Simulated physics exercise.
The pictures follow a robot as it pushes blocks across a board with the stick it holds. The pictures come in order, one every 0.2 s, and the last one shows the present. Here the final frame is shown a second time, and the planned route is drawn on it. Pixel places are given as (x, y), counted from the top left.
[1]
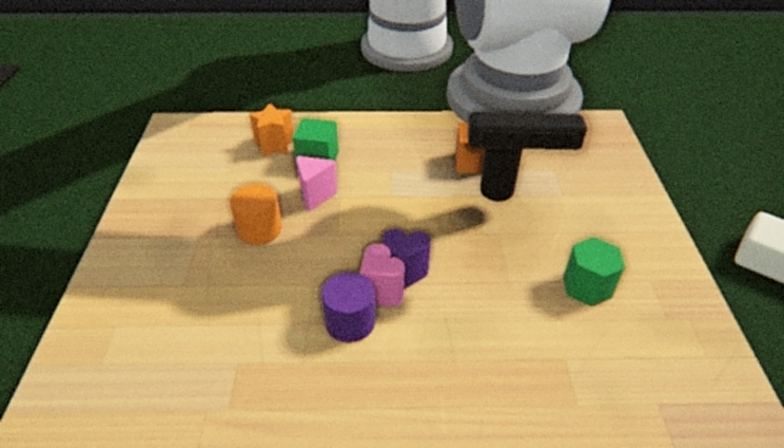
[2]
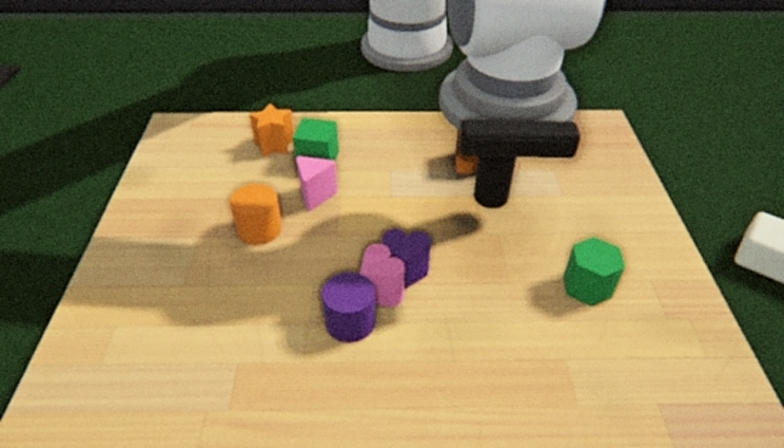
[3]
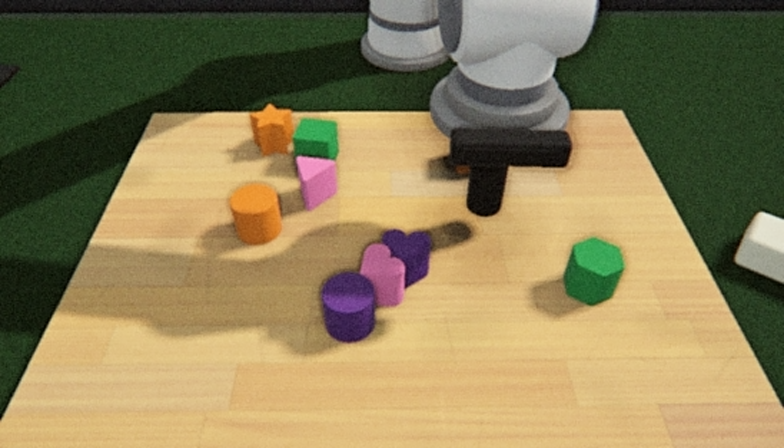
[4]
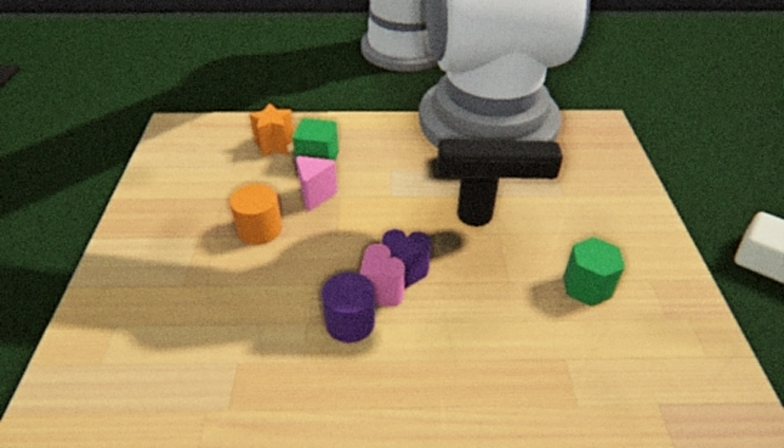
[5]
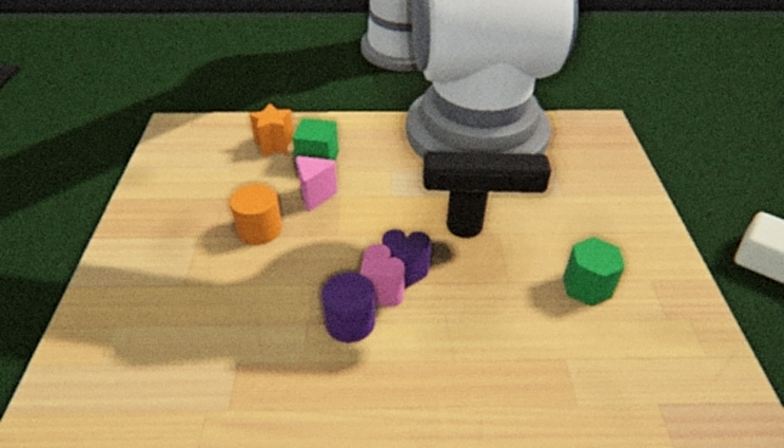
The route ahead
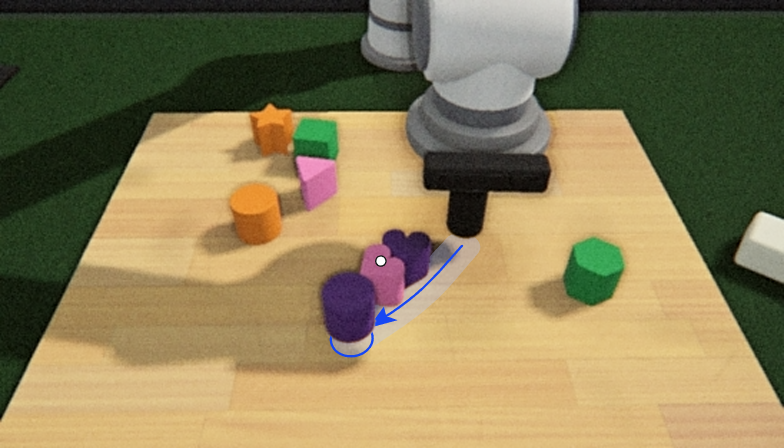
The clip opens on a wooden board scattered with orange, green, pink and purple blocks, with a robot arm's black stick near the far edge, in front of an orange block. The stick then moves steadily nearer and slightly left, toward the purple and pink heart-shaped blocks, while every block stays still.
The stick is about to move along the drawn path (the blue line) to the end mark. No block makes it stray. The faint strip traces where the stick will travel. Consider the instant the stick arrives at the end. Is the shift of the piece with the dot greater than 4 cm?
Going by the path, yes.
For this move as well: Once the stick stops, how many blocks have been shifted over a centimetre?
Put simply, three or more blocks are moved more than 1 cm.
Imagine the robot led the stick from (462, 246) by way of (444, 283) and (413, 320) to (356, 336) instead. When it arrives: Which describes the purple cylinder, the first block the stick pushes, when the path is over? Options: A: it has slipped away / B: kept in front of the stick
B
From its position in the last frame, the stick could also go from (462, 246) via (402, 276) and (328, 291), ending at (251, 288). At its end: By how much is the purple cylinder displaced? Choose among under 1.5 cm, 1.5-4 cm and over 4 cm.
Once the path is done, the purple cylinder lies 1.5 to 4 cm from its present place.
The drawn path runs from (462, 246) via (417, 293), ending at (352, 338); the dot is on the pink heart-shaped block.
The first path, step by step. One third of the way, stick at (435, 259); purple cylinder at (341, 295); pink heart-shaped block at (359, 263), turned 15° clockwise; purple heart-shaped block at (391, 249), turned 20° clockwise.
Two thirds of the way, stick at (398, 290); purple cylinder at (328, 300); pink heart-shaped block at (325, 259), turned 35° clockwise; purple heart-shaped block at (362, 260), turned 85° clockwise.
At the end, stick at (350, 320); purple cylinder at (300, 308); pink heart-shaped block at (320, 258), turned 35° clockwise; purple heart-shaped block at (356, 265), turned 125° clockwise.
